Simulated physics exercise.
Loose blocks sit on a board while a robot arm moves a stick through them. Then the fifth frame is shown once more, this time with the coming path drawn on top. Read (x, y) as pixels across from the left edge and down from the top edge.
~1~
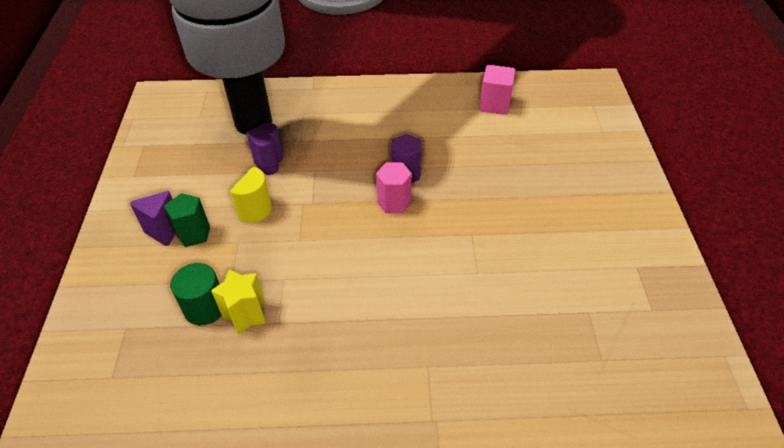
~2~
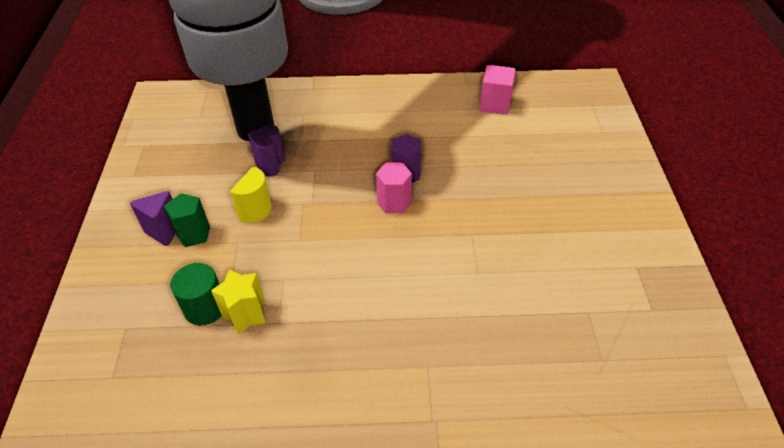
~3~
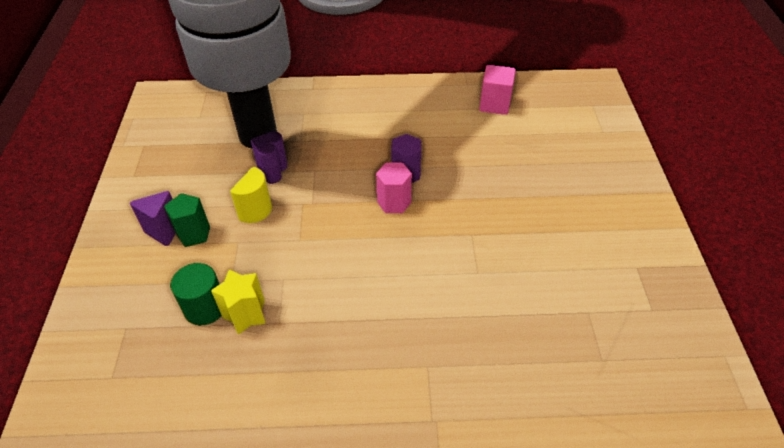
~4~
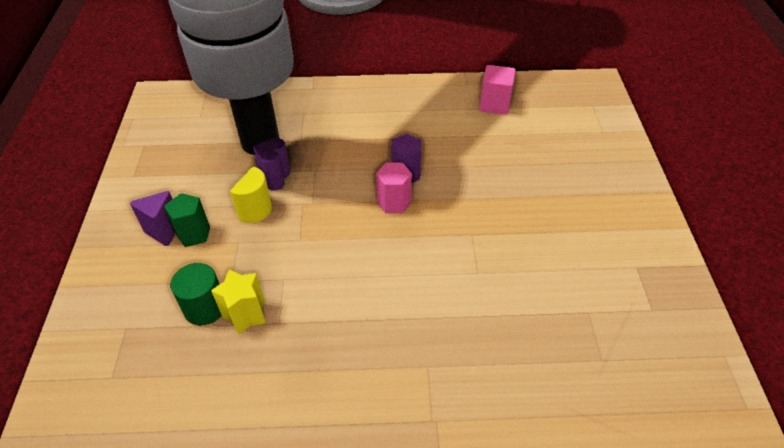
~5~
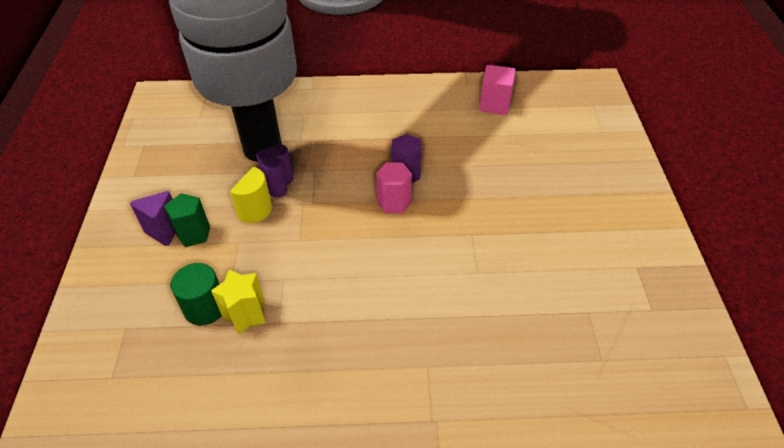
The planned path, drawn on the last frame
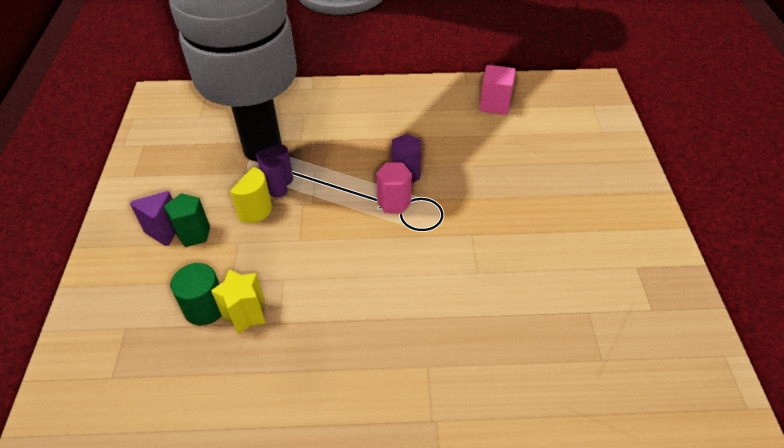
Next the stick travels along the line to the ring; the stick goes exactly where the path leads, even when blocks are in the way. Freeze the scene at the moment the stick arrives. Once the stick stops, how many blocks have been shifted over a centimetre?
Going by the path, two of them shift by more than about 1 cm.
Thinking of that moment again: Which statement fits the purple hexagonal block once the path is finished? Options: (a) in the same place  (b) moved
a: In the same place.
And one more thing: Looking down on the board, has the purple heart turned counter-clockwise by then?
It seems not.
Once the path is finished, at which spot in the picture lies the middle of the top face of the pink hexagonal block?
My prediction: (461, 188).
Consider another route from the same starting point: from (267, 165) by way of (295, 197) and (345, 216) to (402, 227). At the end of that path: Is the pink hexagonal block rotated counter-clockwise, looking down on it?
The answer is yes.
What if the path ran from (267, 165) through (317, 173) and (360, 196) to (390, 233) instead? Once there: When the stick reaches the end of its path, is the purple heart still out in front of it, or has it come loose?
I'd say the purple heart has slipped off and sits beside or behind the stick.
Drawn move, straight from (267, 165) to (422, 214).
On the path given first. One third of the way, stick (314, 165); purple heart (287, 171), turned 55° clockwise.
Two thirds of the way, stick (367, 182); purple heart (287, 171), turned 55° clockwise; pink hexagonal block (401, 175), turned 10° anticlockwise.
At the end, stick (422, 199); purple heart (287, 171), turned 55° clockwise; pink hexagonal block (461, 188), turned 30° anticlockwise; purple hexagonal block still.
